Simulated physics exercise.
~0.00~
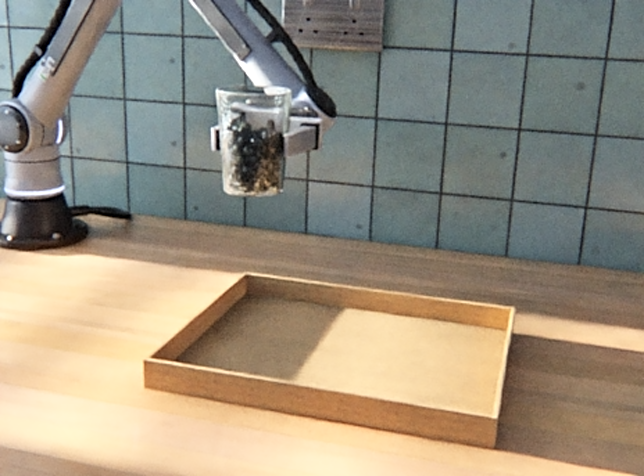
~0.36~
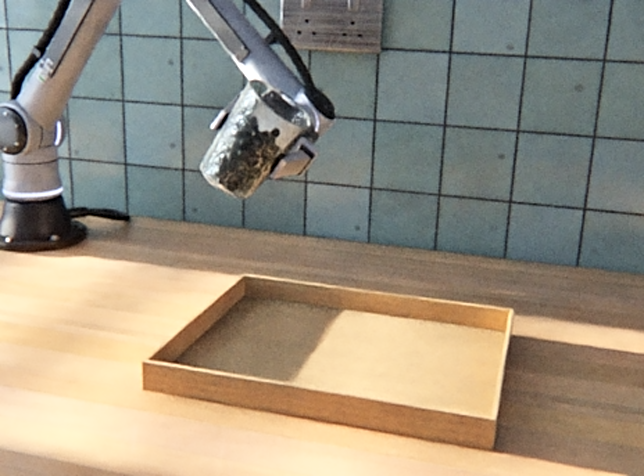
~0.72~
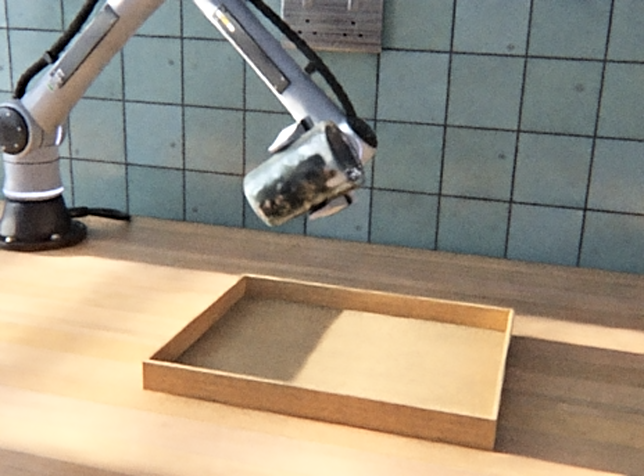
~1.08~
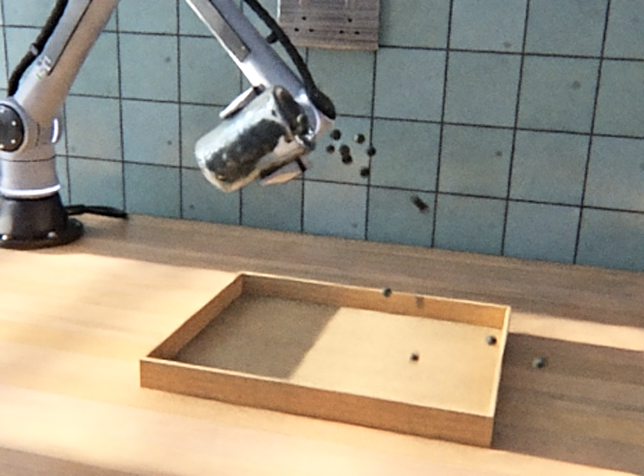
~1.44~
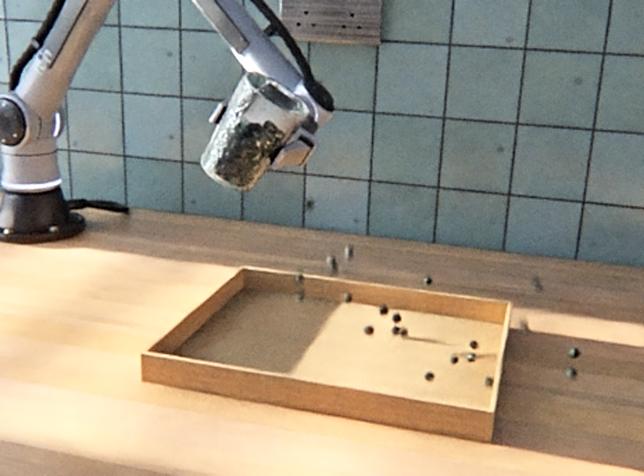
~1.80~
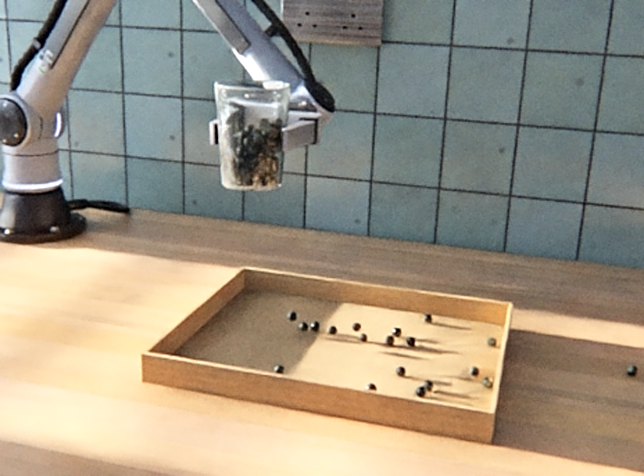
The clip shows a robot arm tilting a clear cup of dark beads above a shallow wooden tray, swinging it right and back left as some beads spill, most landing scattered in the tray and a few outside, before the cup returns upright, still holding many beads.
